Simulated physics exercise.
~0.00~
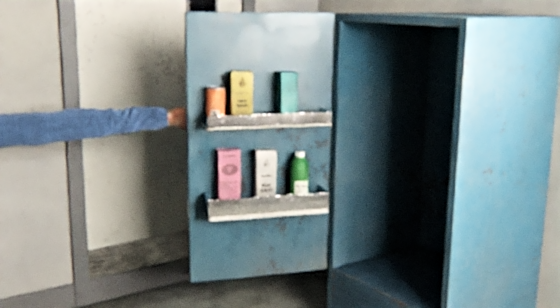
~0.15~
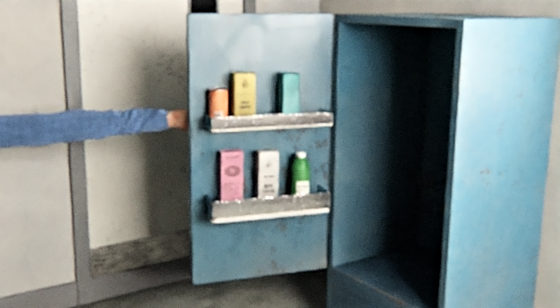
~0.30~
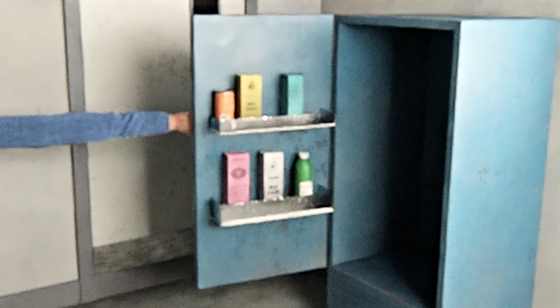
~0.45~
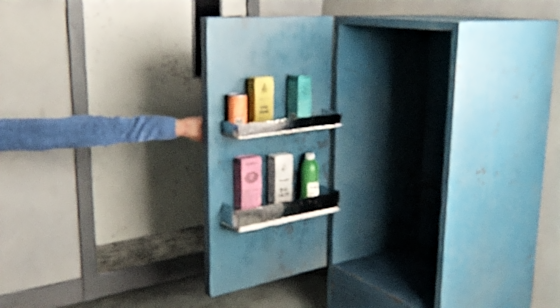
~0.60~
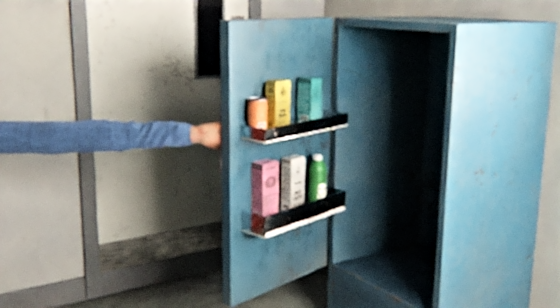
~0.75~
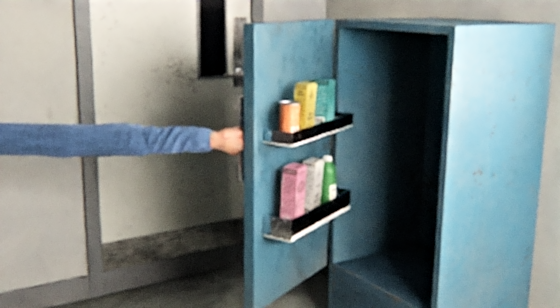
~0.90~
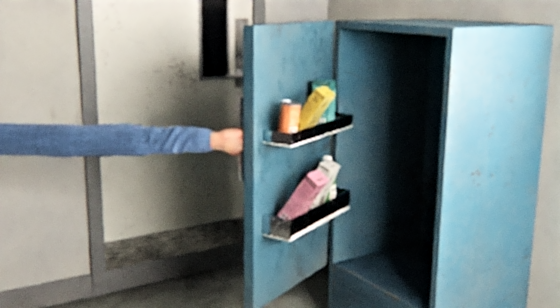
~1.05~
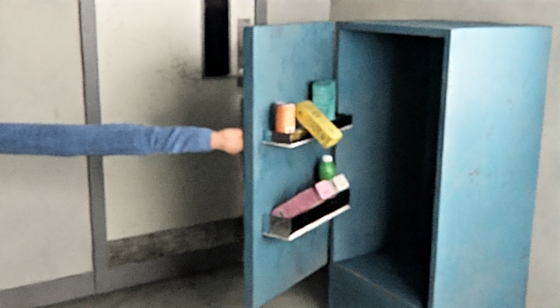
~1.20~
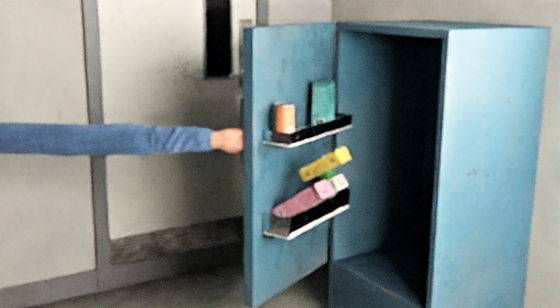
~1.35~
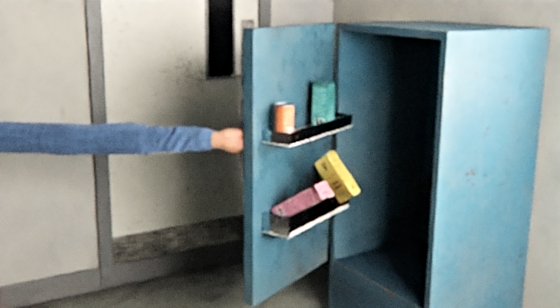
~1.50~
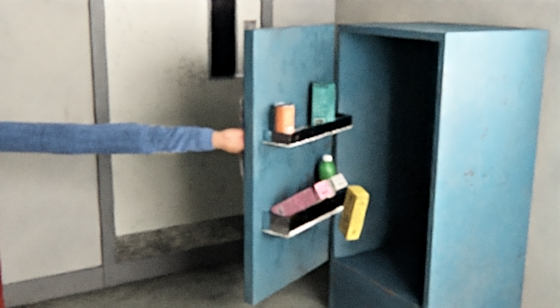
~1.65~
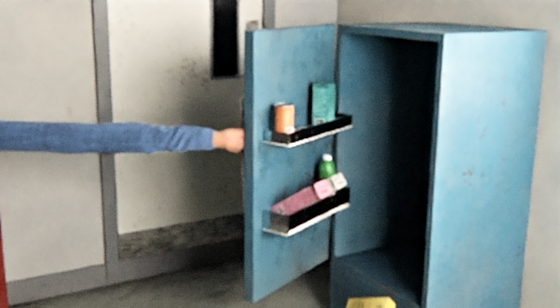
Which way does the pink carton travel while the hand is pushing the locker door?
The pink carton travels to the right, carried along on the lower rack as the door swings.
Blue locker door being pushed partway shut by a hand, its cartons leaning, the yellow one tumbling out to the floor.
